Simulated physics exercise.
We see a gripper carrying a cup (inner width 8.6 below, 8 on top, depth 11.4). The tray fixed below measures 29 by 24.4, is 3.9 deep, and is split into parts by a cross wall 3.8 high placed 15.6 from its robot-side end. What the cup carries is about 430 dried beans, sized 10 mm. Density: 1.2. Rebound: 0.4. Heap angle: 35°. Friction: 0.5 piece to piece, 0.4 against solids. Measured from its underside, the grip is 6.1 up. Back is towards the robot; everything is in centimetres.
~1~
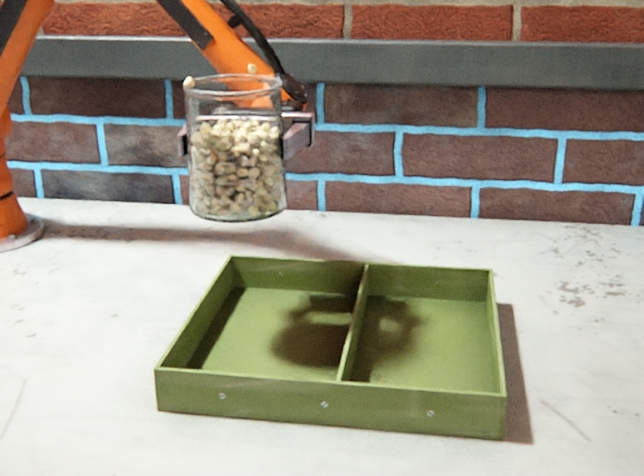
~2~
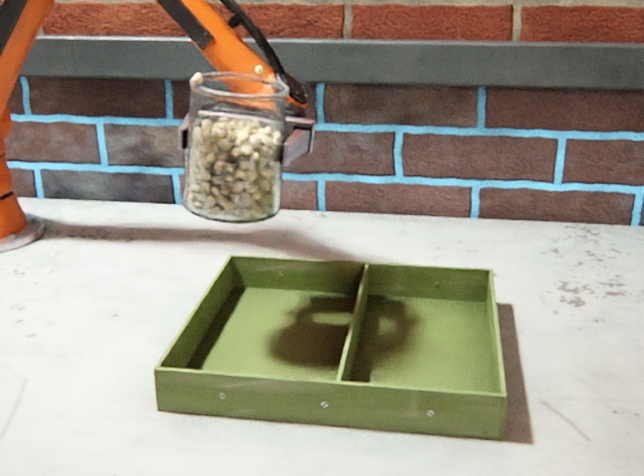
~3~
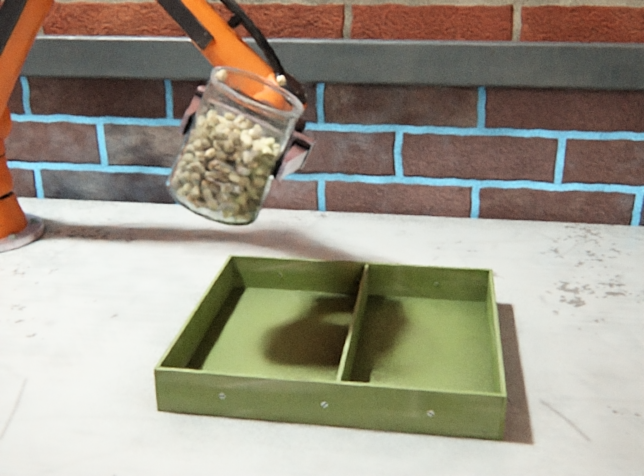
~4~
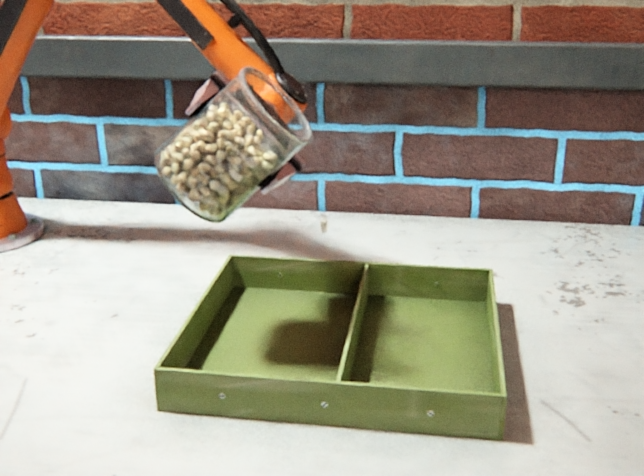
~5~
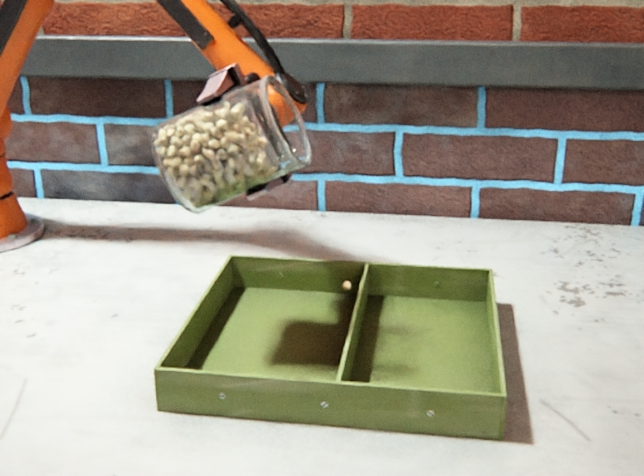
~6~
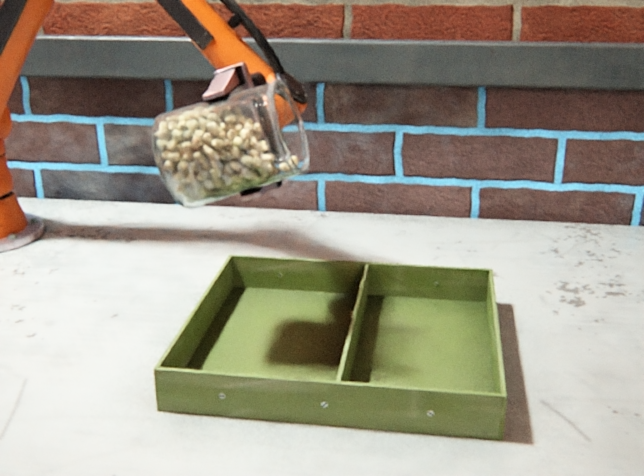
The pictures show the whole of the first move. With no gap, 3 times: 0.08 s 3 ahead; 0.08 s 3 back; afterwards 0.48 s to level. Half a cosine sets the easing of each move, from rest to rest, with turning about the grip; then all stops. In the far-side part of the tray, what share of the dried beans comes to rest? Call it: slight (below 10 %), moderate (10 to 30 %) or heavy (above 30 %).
Moderate.
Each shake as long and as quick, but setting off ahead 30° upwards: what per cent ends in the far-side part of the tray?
About 40 per cent.
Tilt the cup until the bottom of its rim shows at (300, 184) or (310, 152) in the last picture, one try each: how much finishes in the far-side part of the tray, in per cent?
First try about 45 per cent, second try about 5 per cent.
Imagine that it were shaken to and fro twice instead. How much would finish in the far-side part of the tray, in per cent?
Approx. 15 per cent.
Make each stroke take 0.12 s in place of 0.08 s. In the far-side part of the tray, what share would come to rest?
That would give around 5 per cent.
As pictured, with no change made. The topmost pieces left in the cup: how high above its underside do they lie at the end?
Around 8.0 centimetres above the underside.
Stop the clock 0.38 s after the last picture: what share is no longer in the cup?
About 20 in a hundred parts are out by then.
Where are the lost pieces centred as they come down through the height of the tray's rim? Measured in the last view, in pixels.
Their middle lies around (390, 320).
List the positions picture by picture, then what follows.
The first picture shows cup middle at (236, 148), level; upper third of the load around (236, 140), from x 190 to 280, top at y 70; 431 in the cup.
The second picture shows cup middle at (236, 148), tilted 7° forward; upper third of the load around (233, 141), from x 190 to 275, top at y 70.
The third picture shows cup middle at (234, 148), tilted 25° forward; upper third of the load around (227, 140), from x 180 to 280, top at y 75.
The fourth picture shows cup middle at (233, 147), tilted 47° forward; upper third of the load around (221, 136), from x 165 to 325, top at y 105; 430 in the cup, 1 in flight or on a rim.
The fifth picture shows cup middle at (232, 146), tilted 65° forward; upper third of the load around (215, 130), from x 165 to 345, top at y 105; 430 in the cup, 1 in the robot-side part.
The sixth picture shows cup middle at (232, 145), tilted 72° forward; upper third of the load around (211, 129), from x 165 to 355, top at y 110; 430 in the cup, 1 in the robot-side part.
Then, 0.38 s after the last picture, tilted 72° forward, highest piece 23 above the table; 350 in the cup, 42 in the far-side part, 3 in the robot-side part, 36 in flight or on a rim.
Then, 0.77 s after the last picture, tilted 25° forward, highest piece 25 above the table; 314 in the cup, 81 in the far-side part, 33 in the robot-side part, 1 on the table or floor, 2 in flight or on a rim.
Then, 1.16 s after the last picture, level, highest piece 23 above the table; 314 in the cup, 81 in the far-side part, 35 in the robot-side part, 1 on the table or floor.
Then, 2.21 s after the last picture, level, highest piece 23 above the table; 314 in the cup, 81 in the far-side part, 35 in the robot-side part, 1 on the table or floor.
Final count, 314 in the cup, 81 in the far-side part, 35 in the robot-side part, 1 on the table or floor. That is 19 % in the far-side part of the tray.
